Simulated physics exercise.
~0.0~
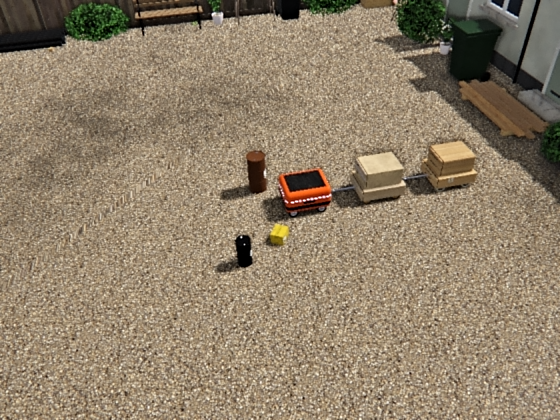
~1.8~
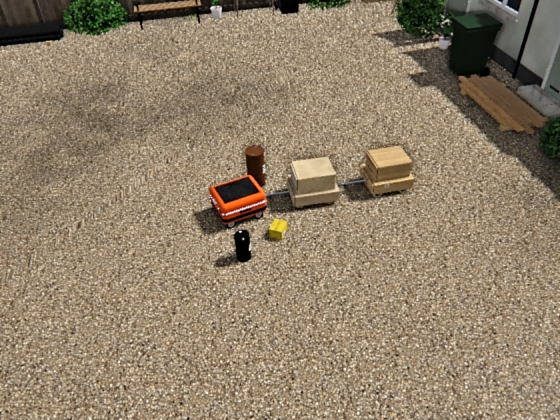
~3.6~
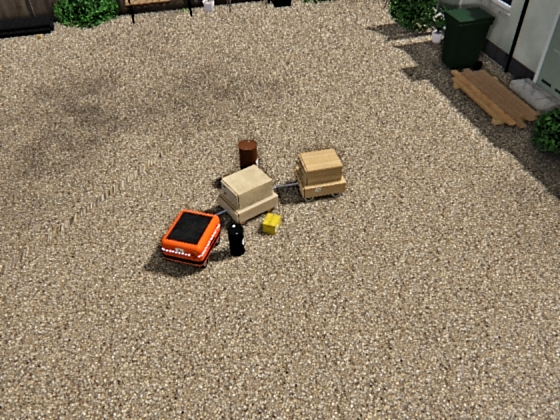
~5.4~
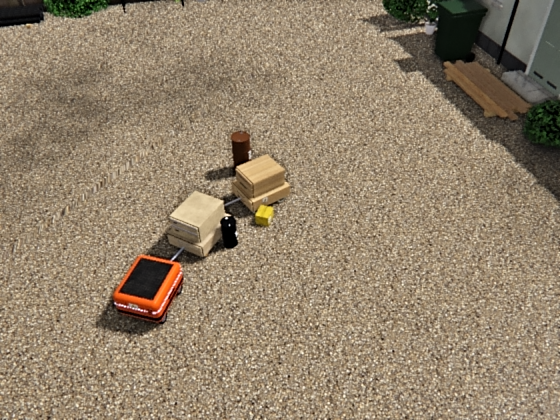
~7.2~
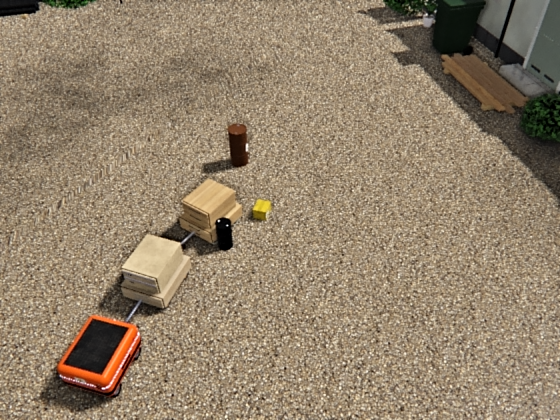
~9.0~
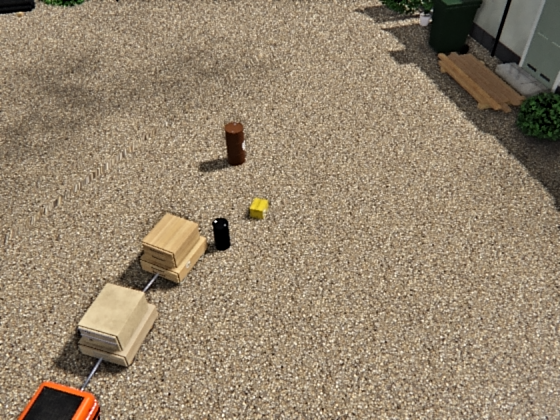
An orange tug pulled two carts stacked with pale wooden boxes left across the gravel, then swung toward the lower left. The black canister shifted slightly as the rear cart passed but stayed upright, while the yellow box and brown drum stayed put.
